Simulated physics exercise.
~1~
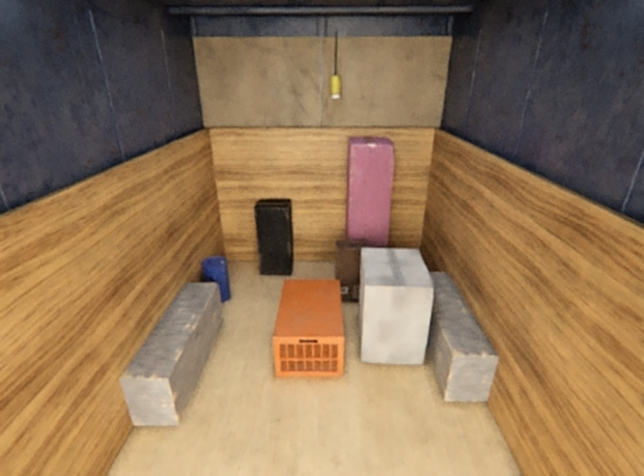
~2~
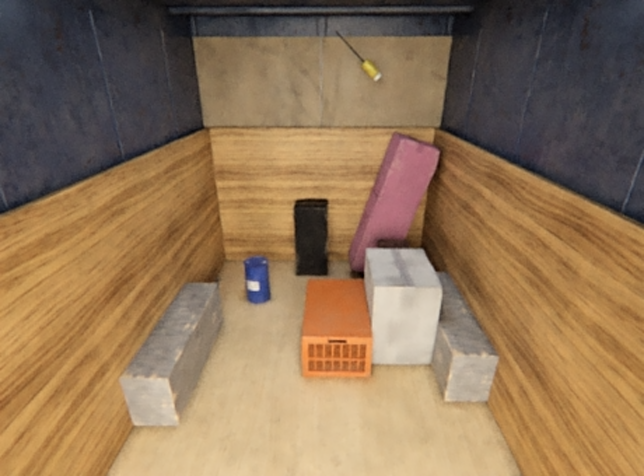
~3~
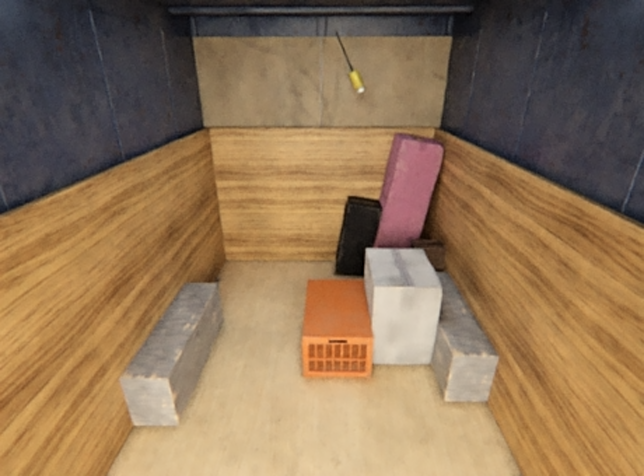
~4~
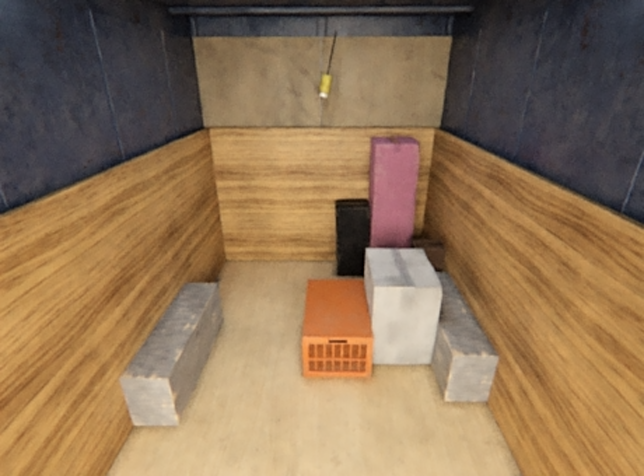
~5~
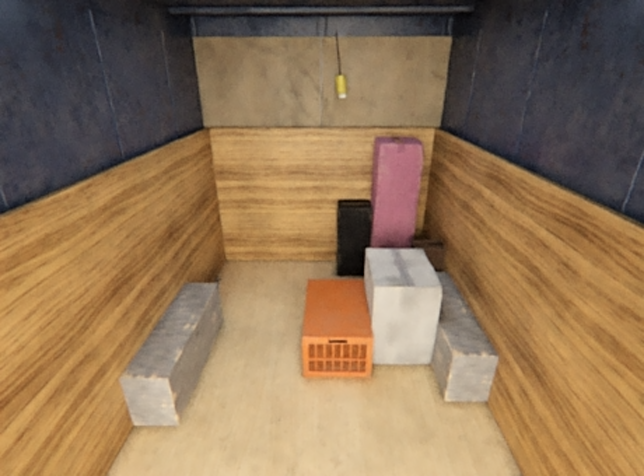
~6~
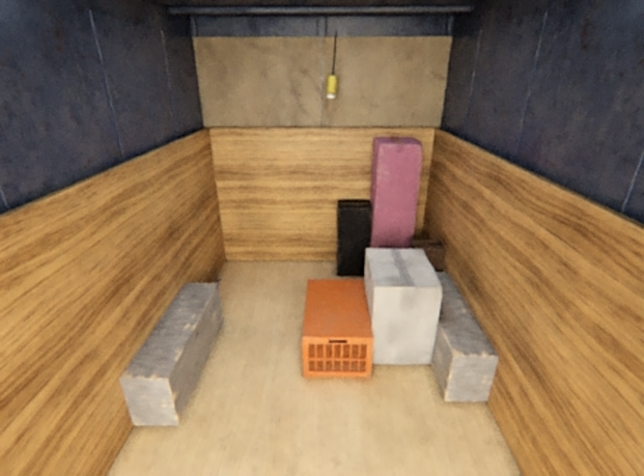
In the video, boxes, an orange chest and a blue canister stand in a van's load bay as a hanging lamp swings. The loose load shifts right, the canister slides out of view behind the white box, and the tall pink box leans right, then settles upright beside the black box.
